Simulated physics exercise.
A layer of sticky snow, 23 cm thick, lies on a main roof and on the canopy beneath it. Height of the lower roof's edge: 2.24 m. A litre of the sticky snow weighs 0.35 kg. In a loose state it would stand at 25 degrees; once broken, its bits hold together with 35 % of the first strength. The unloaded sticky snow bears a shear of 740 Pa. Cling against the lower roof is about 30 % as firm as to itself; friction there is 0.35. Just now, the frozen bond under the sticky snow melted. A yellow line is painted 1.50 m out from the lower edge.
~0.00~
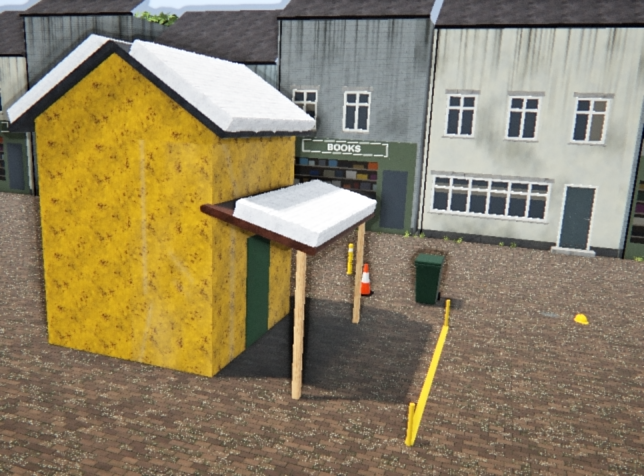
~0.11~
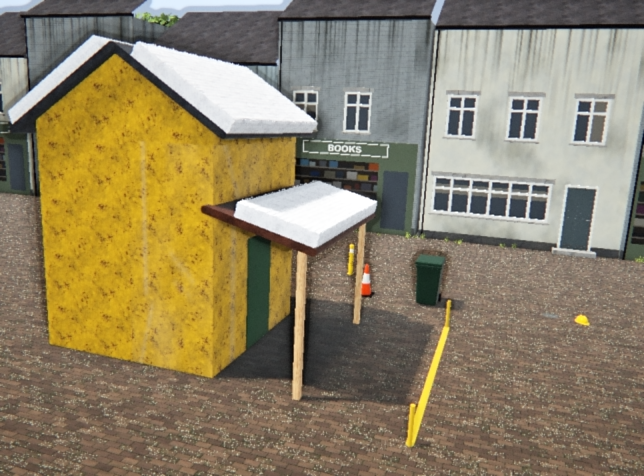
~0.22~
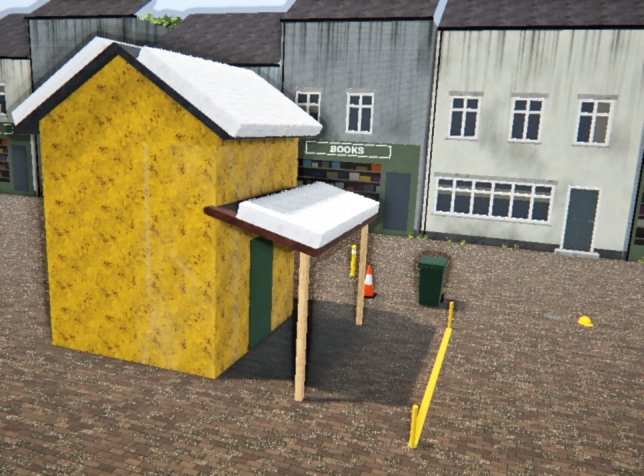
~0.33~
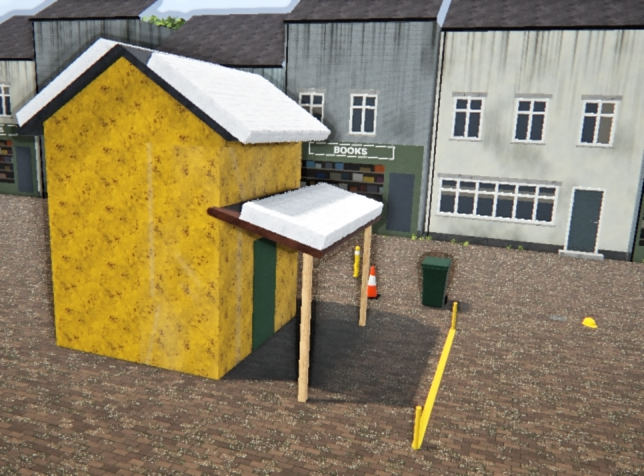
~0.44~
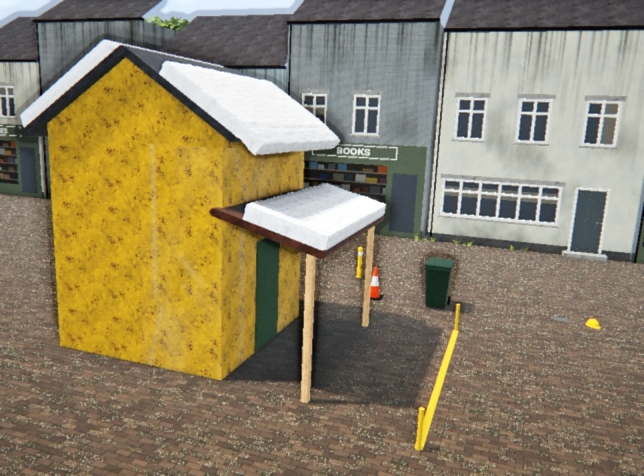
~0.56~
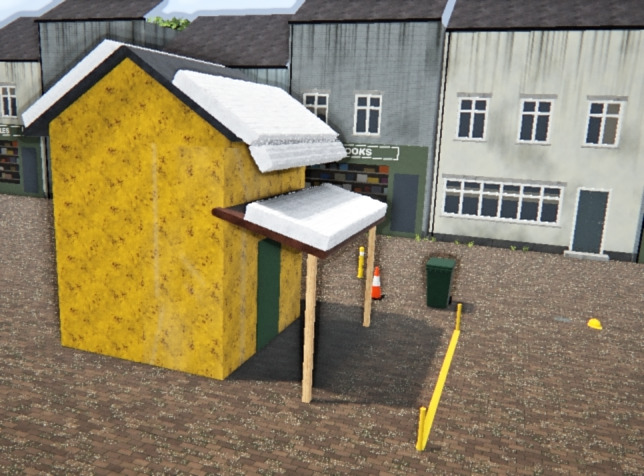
On a brick-paved square beside a bookshop, a thick slab of snow slides slowly down the right slope of a yellow building's roof, baring dark roofing near the ridge, then juts past the edge and cracks above the snow-covered canopy.
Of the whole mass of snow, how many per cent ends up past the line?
35 %.
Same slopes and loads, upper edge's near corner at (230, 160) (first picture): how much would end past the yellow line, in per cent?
Roughly 16 %.
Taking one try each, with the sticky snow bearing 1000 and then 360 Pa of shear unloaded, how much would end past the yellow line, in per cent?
About 25 % first, about 45 % second.
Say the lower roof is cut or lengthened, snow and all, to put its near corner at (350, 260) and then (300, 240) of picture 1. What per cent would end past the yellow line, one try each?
Respectively 35 % and 35 %.
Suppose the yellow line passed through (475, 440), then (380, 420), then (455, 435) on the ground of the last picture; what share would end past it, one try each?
In order, some 18, 55 and 25 percent would end past it.
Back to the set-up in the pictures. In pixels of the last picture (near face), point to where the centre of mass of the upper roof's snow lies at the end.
The middle sits at about (431, 397).
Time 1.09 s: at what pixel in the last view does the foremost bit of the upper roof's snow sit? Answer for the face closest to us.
(342, 232) or thereabouts.
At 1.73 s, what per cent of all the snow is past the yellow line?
14 percent.
After 1.09 s, none is below the lower edge and 0 % is past the line.
After 1.73 s, 60 % is below the lower edge and 15 % is past the line.
After 2.36 s, 67 % is below the lower edge and 35 % is past the line.
After 3.00 s, 67 % is below the lower edge and 35 % is past the line.
After 3.10 s, 67 % is below the lower edge and 35 % is past the line.
